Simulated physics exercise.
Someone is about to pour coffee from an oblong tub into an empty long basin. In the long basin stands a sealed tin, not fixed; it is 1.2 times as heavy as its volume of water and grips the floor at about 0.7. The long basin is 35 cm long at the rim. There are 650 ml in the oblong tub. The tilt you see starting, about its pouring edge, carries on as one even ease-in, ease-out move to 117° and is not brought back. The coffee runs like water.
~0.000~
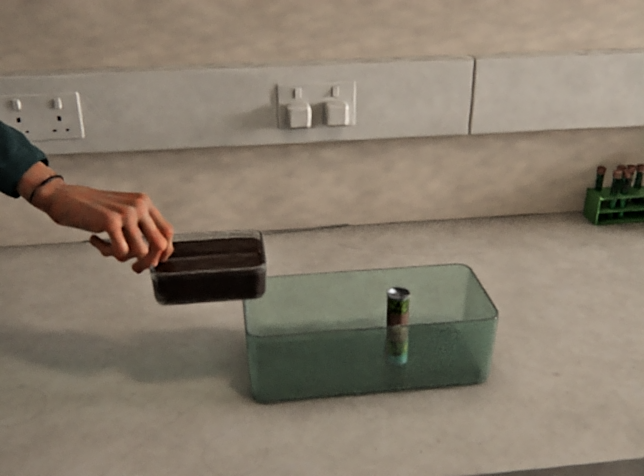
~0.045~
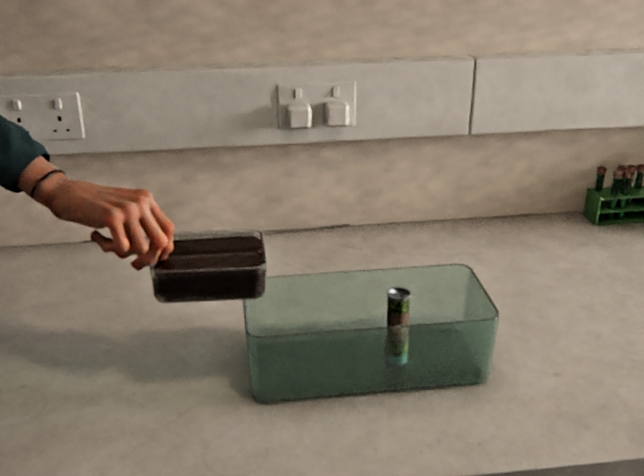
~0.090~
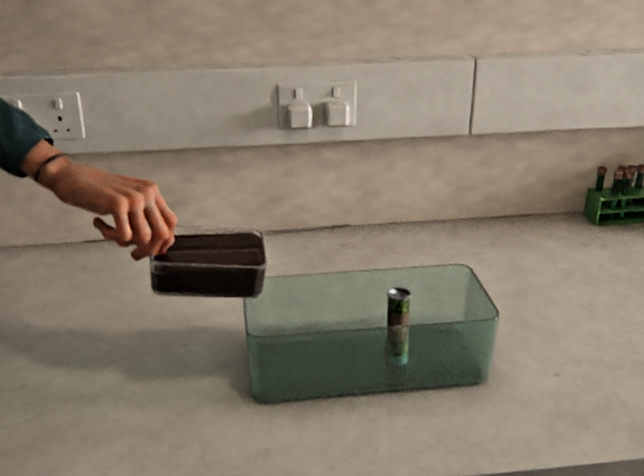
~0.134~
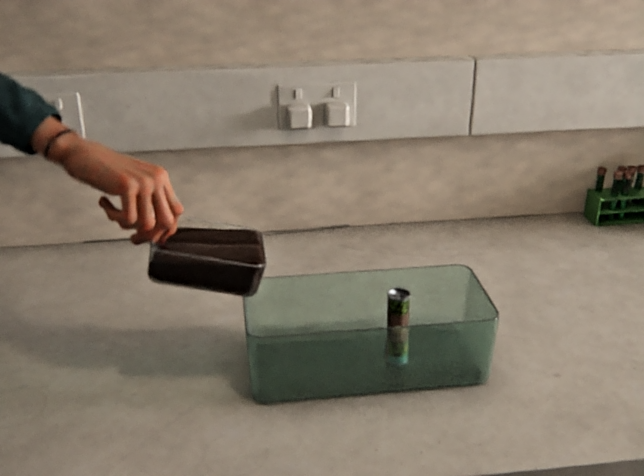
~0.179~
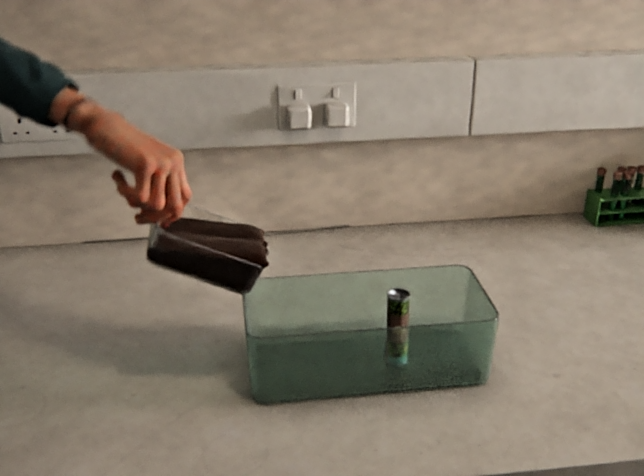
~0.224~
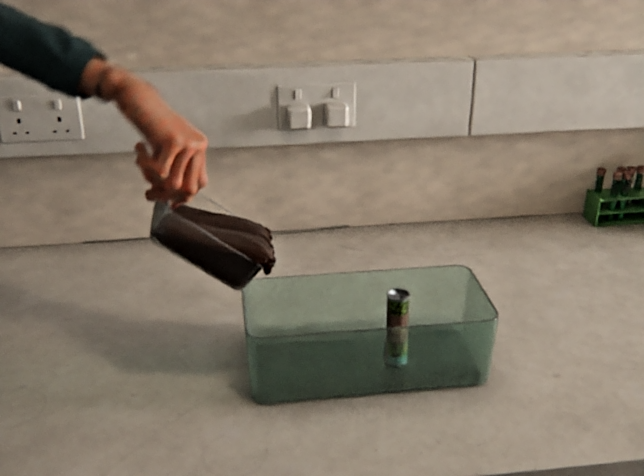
A small clear tub of dark coffee, held at its left end by a hand, tilted slowly and then more steeply to the right beside a long green basin with a tin standing in it.
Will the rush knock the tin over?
The tin stays up.
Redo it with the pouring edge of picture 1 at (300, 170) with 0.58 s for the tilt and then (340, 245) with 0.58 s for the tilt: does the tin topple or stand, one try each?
First it keeps standing; then it keeps standing.
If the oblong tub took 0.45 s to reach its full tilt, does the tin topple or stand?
The tin keeps standing.
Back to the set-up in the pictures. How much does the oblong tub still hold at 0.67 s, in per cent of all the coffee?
About 0 per cent.
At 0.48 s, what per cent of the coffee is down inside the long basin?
Near 36 in a hundred.
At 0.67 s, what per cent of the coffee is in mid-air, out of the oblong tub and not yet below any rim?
About 7 per cent.
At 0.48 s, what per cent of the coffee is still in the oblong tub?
About 10 per cent.
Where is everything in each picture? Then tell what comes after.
In the first picture, it leans 0°; its right rim is at (264, 249); the coffee meets the walls at (155, 258) and (262, 251); the long basin's rim runs from (244, 308) to (484, 290); the tin's top is at (399, 296).
In the second picture, it leans 2°; its right rim is at (264, 249); the coffee meets the walls at (155, 256) and (262, 250).
In the third picture, it leans 7°; its right rim is at (264, 249); the coffee meets the walls at (154, 251) and (263, 247).
In the fourth picture, it leans 15°; its right rim is at (263, 250); the coffee meets the walls at (153, 243) and (263, 243); 1 per cent is over the edge.
In the fifth picture, it leans 25°; its right rim is at (263, 250); the coffee meets the walls at (153, 229) and (257, 242); 5 per cent is over the edge.
In the sixth picture, it leans 38°; its right rim is at (262, 250); the coffee meets the walls at (155, 213) and (240, 231); 10 per cent is over the edge.
By 0.48 s the tilt is 109° and 10 per cent is still to pour; the tin stands where it began.
By 0.67 s the tilt is 117° and 0 per cent is still to pour; the tin stands where it began.
By 0.87 s the tilt is 117° and 0 per cent is still to pour; the tin stands where it began.
By 1.08 s the tilt is 117° and 0 per cent is still to pour; the tin stands where it began.
At rest the tin stands where it began.
